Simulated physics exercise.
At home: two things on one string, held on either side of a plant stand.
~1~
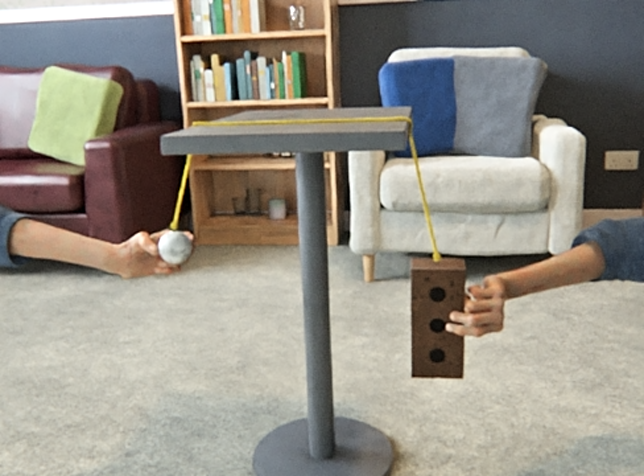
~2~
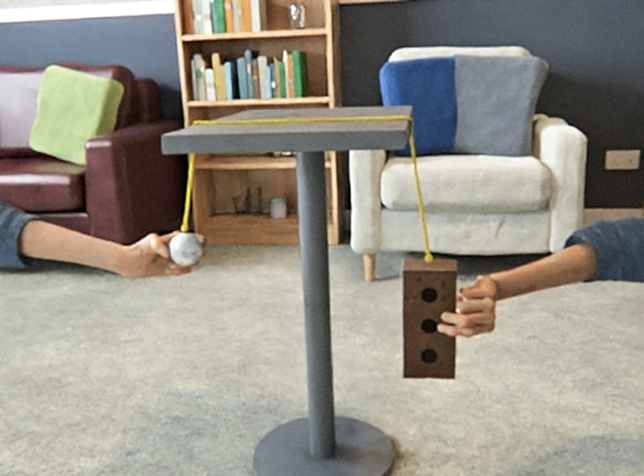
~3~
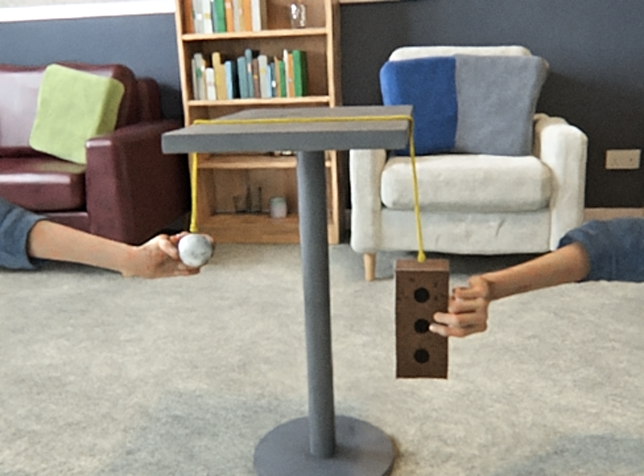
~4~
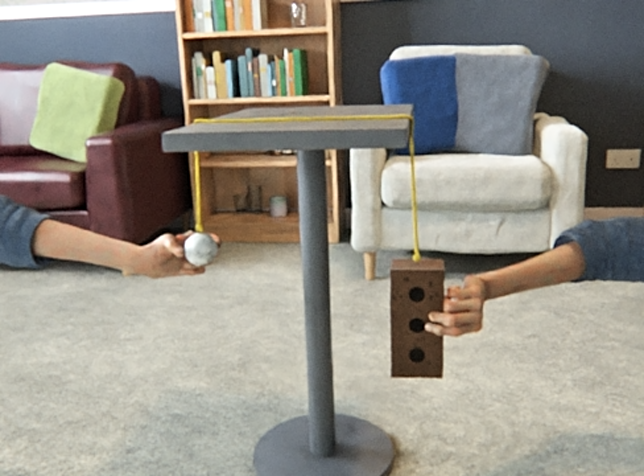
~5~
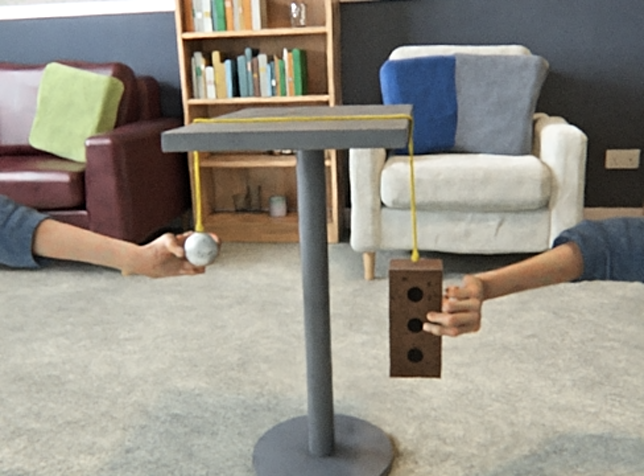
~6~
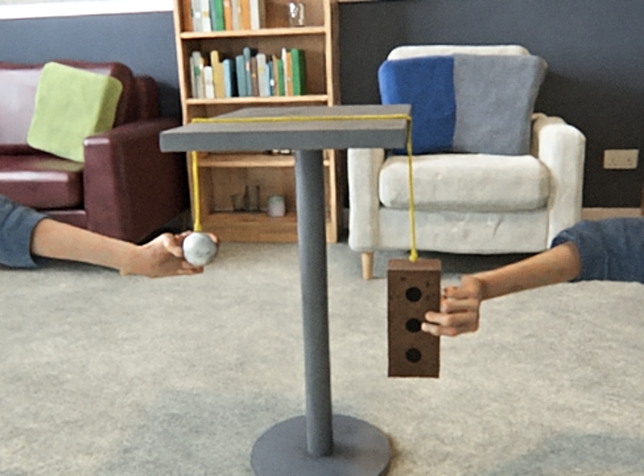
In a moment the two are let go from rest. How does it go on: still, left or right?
The string is pulled to the right.
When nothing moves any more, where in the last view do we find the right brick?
Near (392, 443).
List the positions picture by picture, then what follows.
Left ball (176, 248); right brick (437, 319); string over the top (314, 122), in the first picture.
Left ball (186, 249); right brick (429, 319), in the second picture.
Left ball (196, 250); right brick (422, 319), in the third picture.
Left ball (201, 249); right brick (417, 319), in the fourth picture.
Left ball (202, 249); right brick (415, 319), in the fifth picture.
Left ball (200, 249); right brick (414, 319); string over the top (313, 119), in the sixth picture.
Then, 0.52 s past the final frame, left ball pulled up onto the top near (213, 50); right brick lower near (407, 422).
Then, 1.02 s past the final frame, left ball pulled up onto the top near (418, 104); right brick down on the floor near (395, 441).
Then, 1.52 s past the final frame, left ball lower near (461, 328); right brick down on the floor near (391, 443).
When it is over, left ball lower near (353, 383); right brick down on the floor near (392, 443). The string slides rightwards.
